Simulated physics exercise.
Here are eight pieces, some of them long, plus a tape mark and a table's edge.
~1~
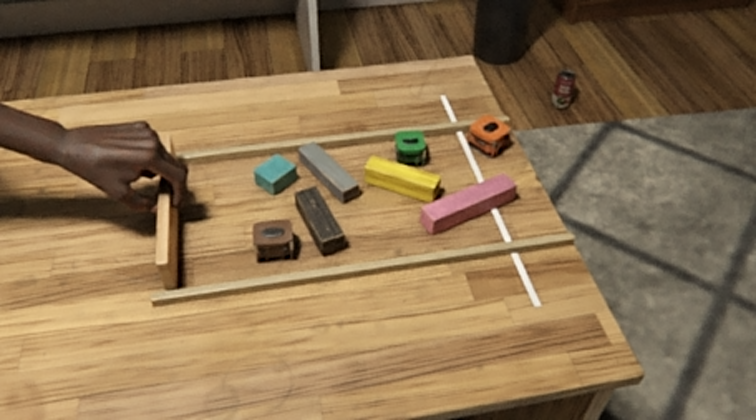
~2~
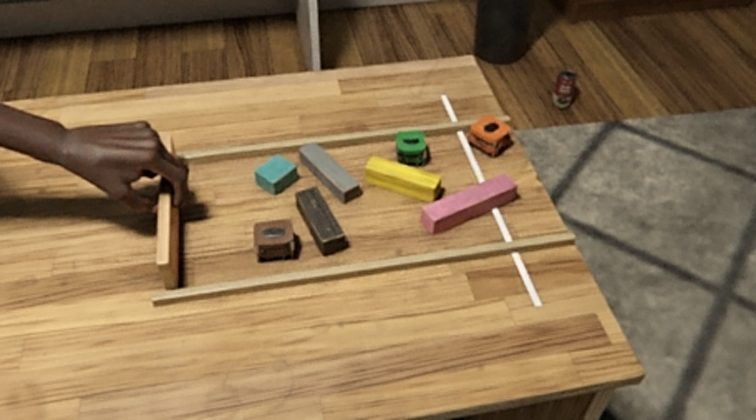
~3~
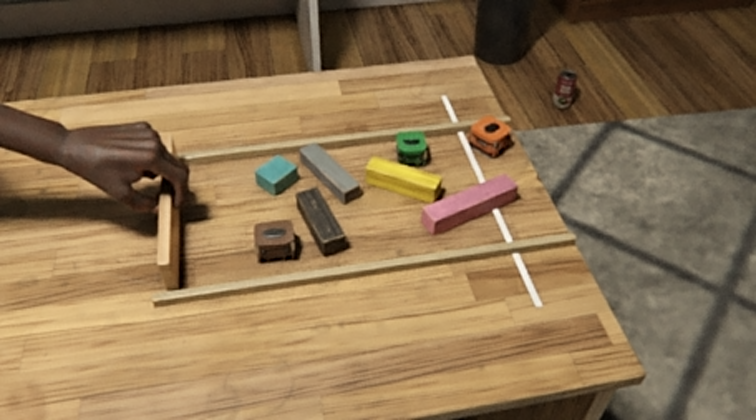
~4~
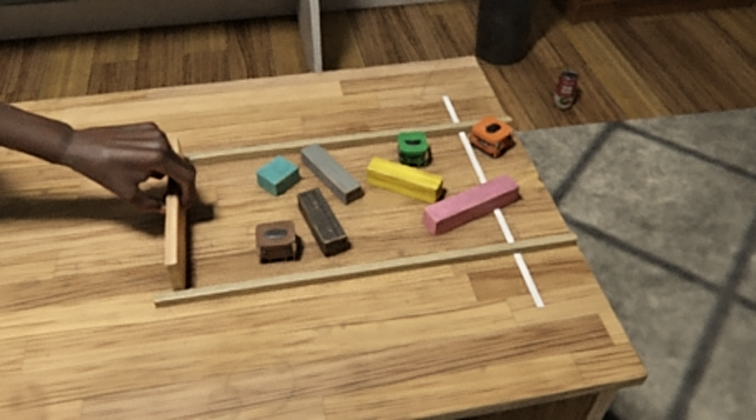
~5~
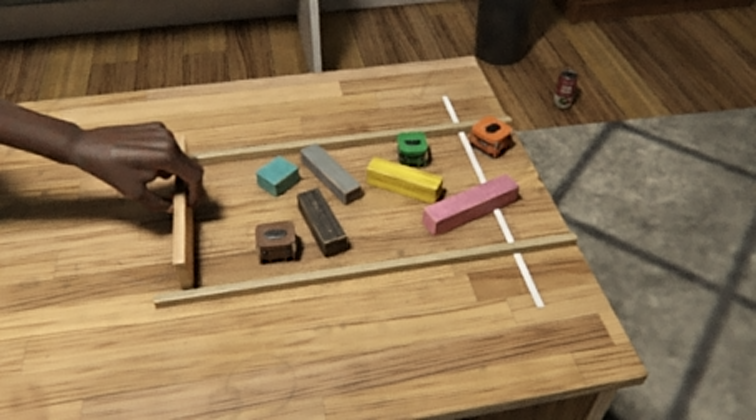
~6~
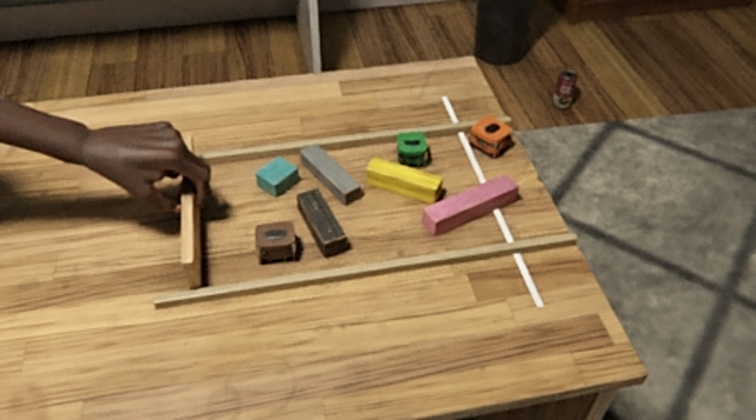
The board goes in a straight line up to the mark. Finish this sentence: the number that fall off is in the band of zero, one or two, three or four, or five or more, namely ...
Namely three or four.
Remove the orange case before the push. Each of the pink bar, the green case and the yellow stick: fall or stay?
The pink bar: Drops. The green case: Drops. The yellow stick: Drops.
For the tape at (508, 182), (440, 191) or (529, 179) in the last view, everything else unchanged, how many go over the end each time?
First 5, then 0, then 8.
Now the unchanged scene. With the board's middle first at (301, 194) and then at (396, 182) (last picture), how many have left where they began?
First 4 and then 7.
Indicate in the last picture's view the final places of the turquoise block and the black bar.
They end up close to (491, 157) and (521, 186).
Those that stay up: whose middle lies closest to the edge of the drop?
It's the grey stick.
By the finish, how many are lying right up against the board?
3 end up touching it.
A little later, none off yet; orange case at rest near (490, 137); pink bar at rest near (471, 204); green case at rest near (412, 150).
Next, none off yet; orange case at rest near (490, 137); pink bar moving near (477, 208); green case shifted about its own width near (428, 142).
Later still, none off yet; orange case shifted about its own width near (521, 136); pink bar shifted a little near (530, 203); green case shifted well along near (488, 131).
When it is over, the number that fall off is three or four; down, yellow stick, green case, pink bar and orange case.
